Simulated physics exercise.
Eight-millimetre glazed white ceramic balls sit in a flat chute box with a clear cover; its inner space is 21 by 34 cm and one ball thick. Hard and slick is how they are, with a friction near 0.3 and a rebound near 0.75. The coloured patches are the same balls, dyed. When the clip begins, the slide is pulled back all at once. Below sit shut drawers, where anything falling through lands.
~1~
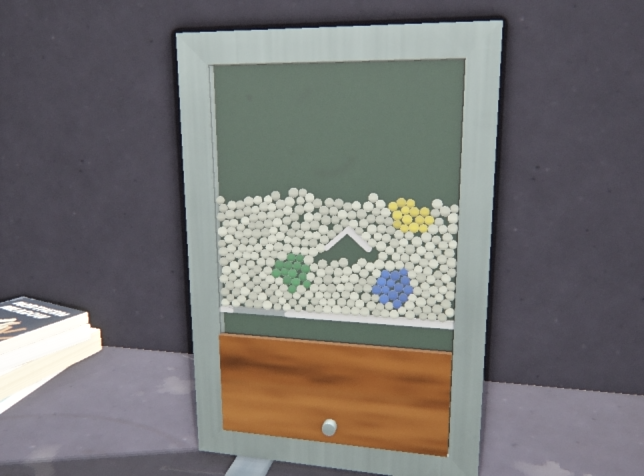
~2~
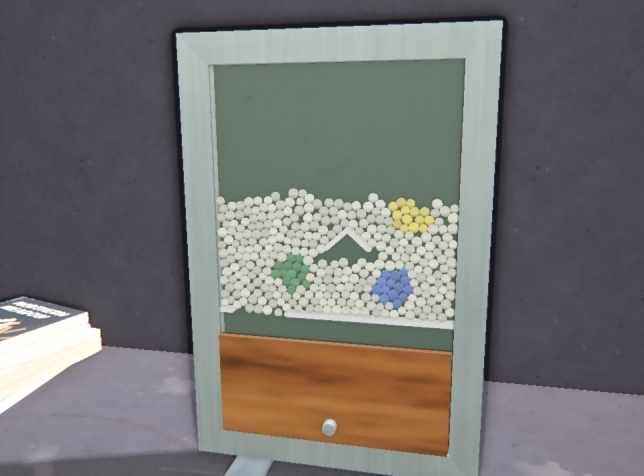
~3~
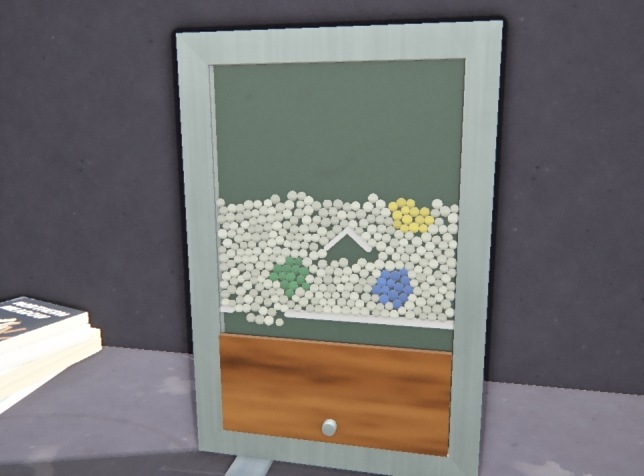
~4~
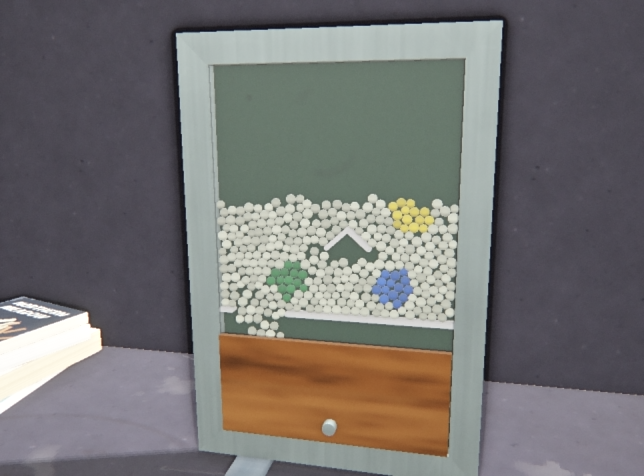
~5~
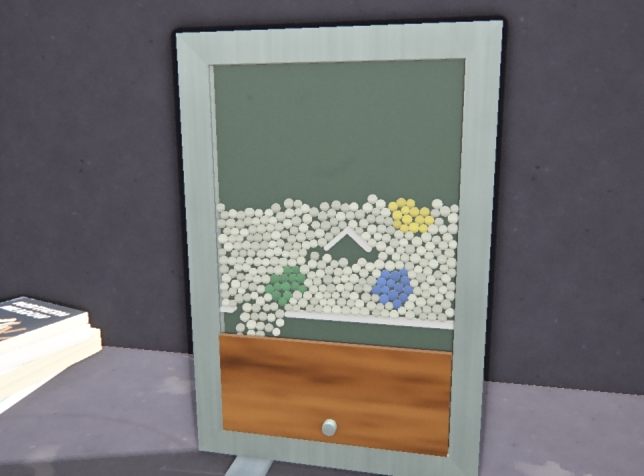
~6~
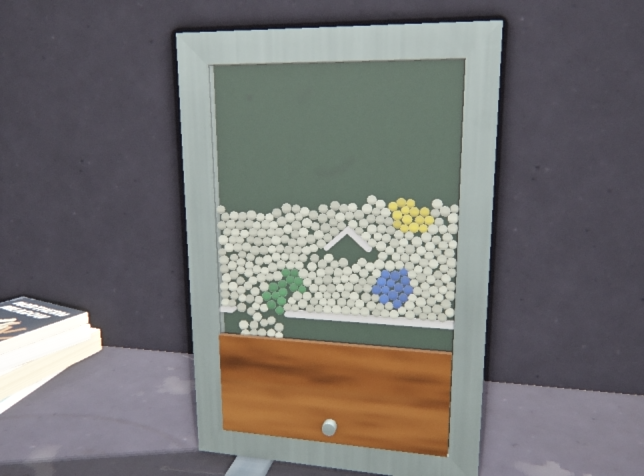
Upright clear-fronted box of white balls, a few dropping through a gap at lower left as the green patch sinks slightly.
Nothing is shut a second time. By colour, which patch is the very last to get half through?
That is the yellow one.
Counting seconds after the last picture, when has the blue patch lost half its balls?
Time: About 1.6 s.
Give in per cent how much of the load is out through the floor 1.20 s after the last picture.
Near 60 percent.
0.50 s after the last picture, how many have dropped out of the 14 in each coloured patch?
The yellow patch has 0 out, the green patch 14, the blue patch 0.
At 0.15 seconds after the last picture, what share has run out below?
Some 25 percent.
Then, 0.15 s after the last picture, 25 % are out; out of 14, yellow 0, green 11, blue 0.
Then, 0.50 s after the last picture, 50 % are out; out of 14, yellow 0, green 14, blue 0.
Then, 1.20 s after the last picture, 60 % are out; out of 14, yellow 0, green 14, blue 0.
At rest 4.1 s after the last picture, 85 % are out; out of 14, yellow 12, green 14, blue 13; half out at yellow 2.87 s, green 0.10 s, blue 1.68 s.
